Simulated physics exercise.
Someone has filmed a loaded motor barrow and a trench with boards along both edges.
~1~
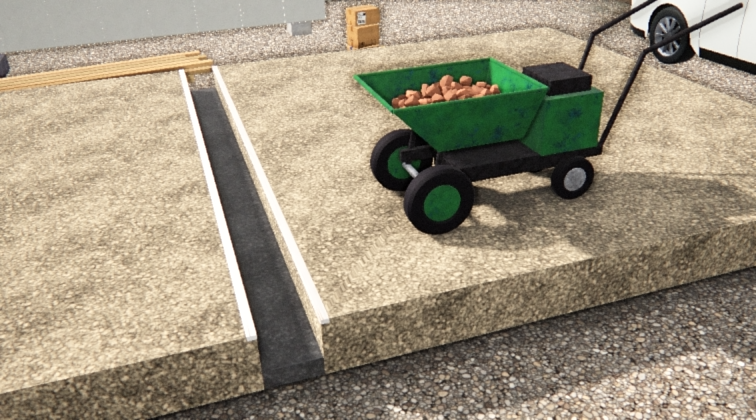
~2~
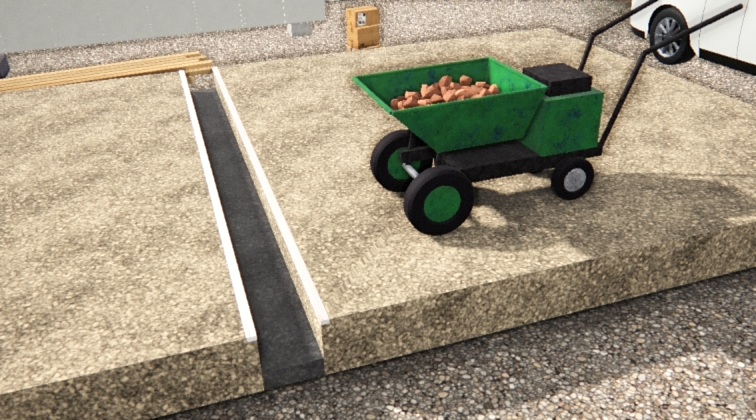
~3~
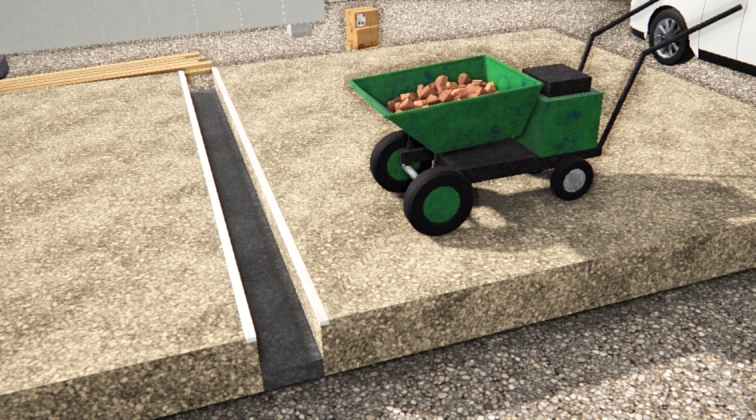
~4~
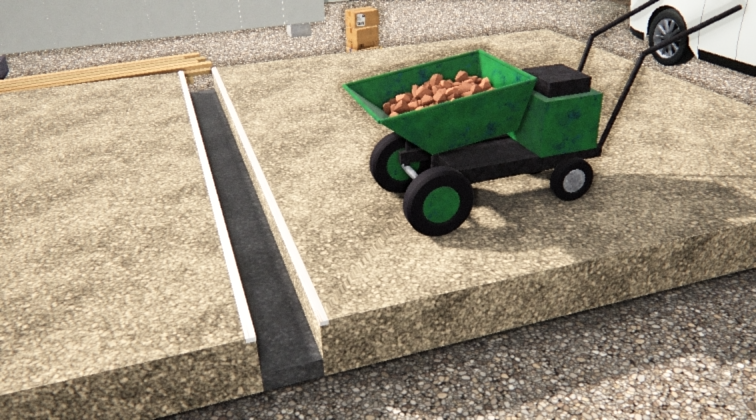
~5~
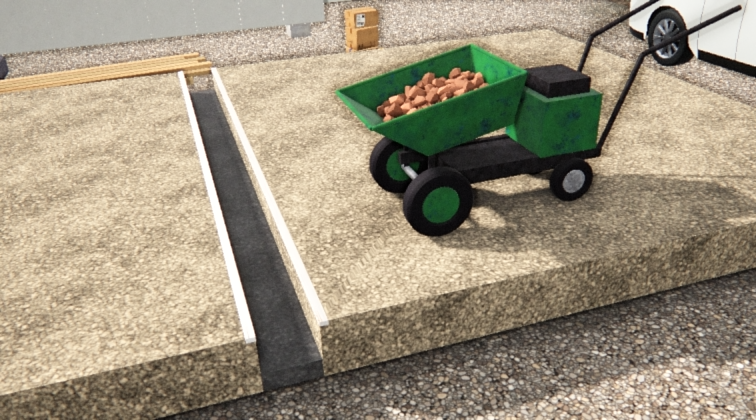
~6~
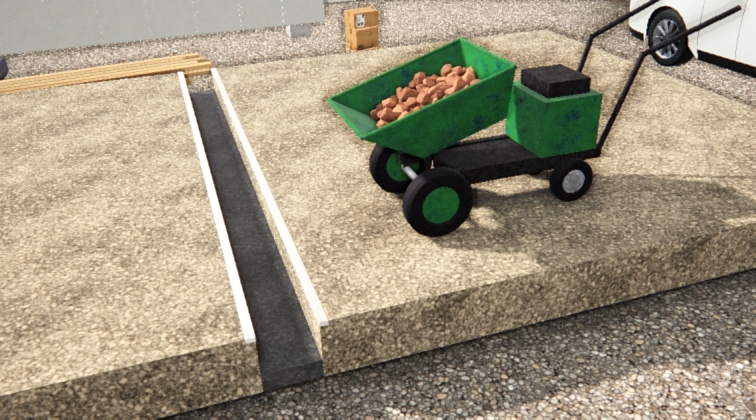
A green motor barrow loaded with reddish-brown rubble stood on gravelly ground to the right of a dark, board-edged trench, and its skip slowly tilted forward to the left while the wheels stayed put.
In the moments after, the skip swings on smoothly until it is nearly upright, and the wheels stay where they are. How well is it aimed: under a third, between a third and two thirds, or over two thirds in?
The trench takes between a third and two thirds.
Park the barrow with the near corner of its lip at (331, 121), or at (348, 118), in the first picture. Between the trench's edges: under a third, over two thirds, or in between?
The first try: More than two thirds. The second: Beyond two thirds.
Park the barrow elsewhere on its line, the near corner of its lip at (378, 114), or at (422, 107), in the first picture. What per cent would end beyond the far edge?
First some 0, then 0 per cent.
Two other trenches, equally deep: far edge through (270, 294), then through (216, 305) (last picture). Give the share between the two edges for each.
In turn 30 and 40 in a hundred.
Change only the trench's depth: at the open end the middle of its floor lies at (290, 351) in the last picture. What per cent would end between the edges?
It comes to 40 per cent or so.
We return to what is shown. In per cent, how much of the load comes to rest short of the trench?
Roughly 15 in a hundred.
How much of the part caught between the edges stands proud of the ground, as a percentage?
Near 0 %.
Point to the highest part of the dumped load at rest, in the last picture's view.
Close to (303, 233).
Shortly afterwards, skip tipped steeply; the whole lot in the skip.
Next, skip tipped right over; near two thirds in the skip; near a quarter short of the trench; a little in or heaped over the trench; only a few falling.
Some moments later, skip tipped right over; near a third in the skip; near a quarter short of the trench; near a third in or heaped over the trench; only a few beyond it.
In the end, skip tipped right over; near a third in the skip; a little short of the trench; near half in or heaped over the trench; only a few beyond it.
